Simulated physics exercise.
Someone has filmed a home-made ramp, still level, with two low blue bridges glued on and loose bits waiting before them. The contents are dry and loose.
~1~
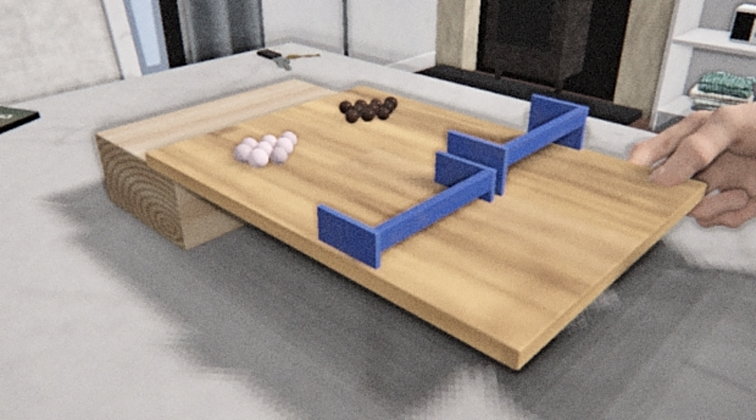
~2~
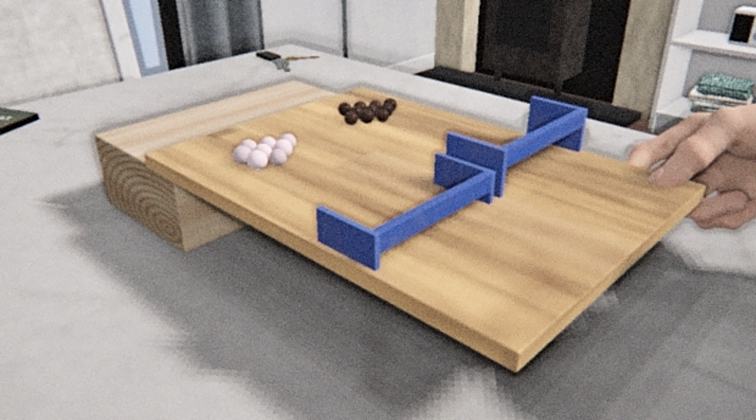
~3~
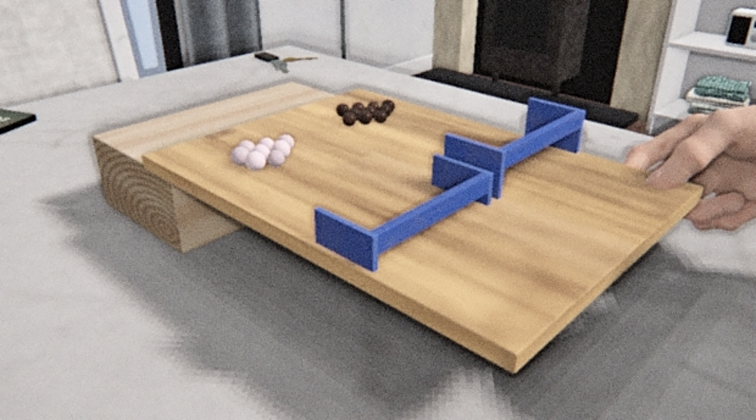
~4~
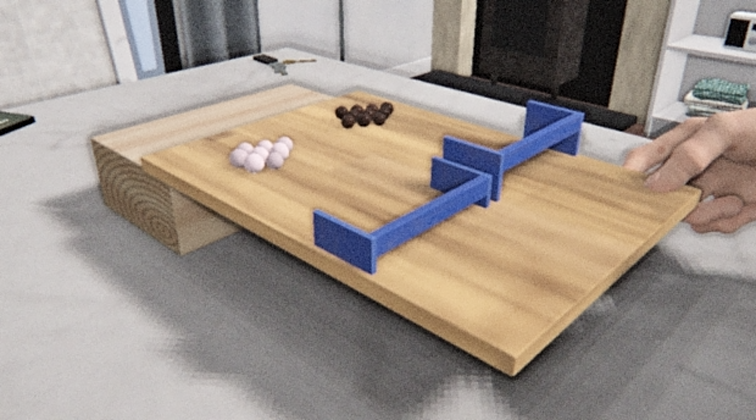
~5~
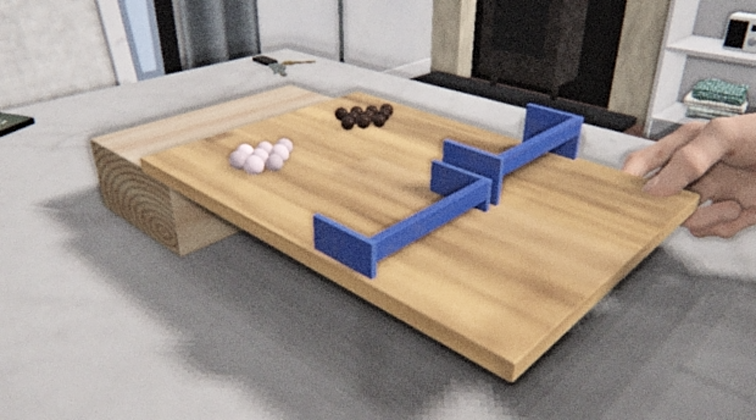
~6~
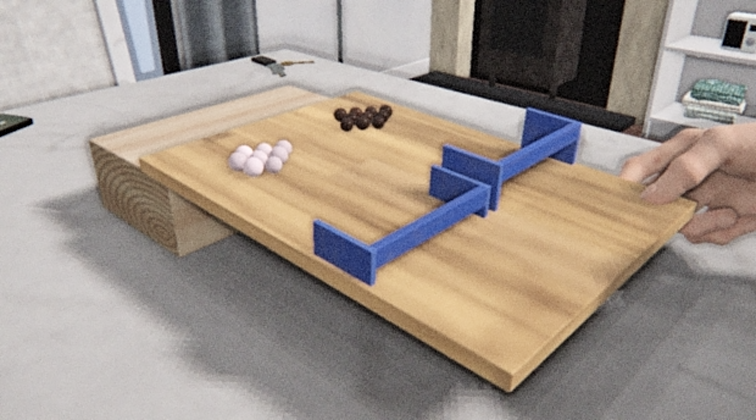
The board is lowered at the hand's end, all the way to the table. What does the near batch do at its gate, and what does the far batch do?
Here the near batch is stopped by its gate, and the far batch slips under its gate.
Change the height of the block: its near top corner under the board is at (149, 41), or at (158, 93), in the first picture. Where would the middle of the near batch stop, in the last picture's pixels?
One: (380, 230). Two: (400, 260).
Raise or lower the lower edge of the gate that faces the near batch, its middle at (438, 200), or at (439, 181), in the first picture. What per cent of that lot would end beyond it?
Near 100 % and 100 %.
Then, 0.40 s later than the last frame, board sloping at 10°; near batch on its way down; far batch on its way down.
Then, 0.75 s later than the last frame, board resting at 13°; near batch has reached its gate; far batch almost all past its gate.
Then, 1.05 s later than the last frame, board resting at 13°; near batch has reached its gate; far batch every one past its gate.
When it is over, board resting at 13°; near batch gathered behind its gate; far batch every one past its gate.
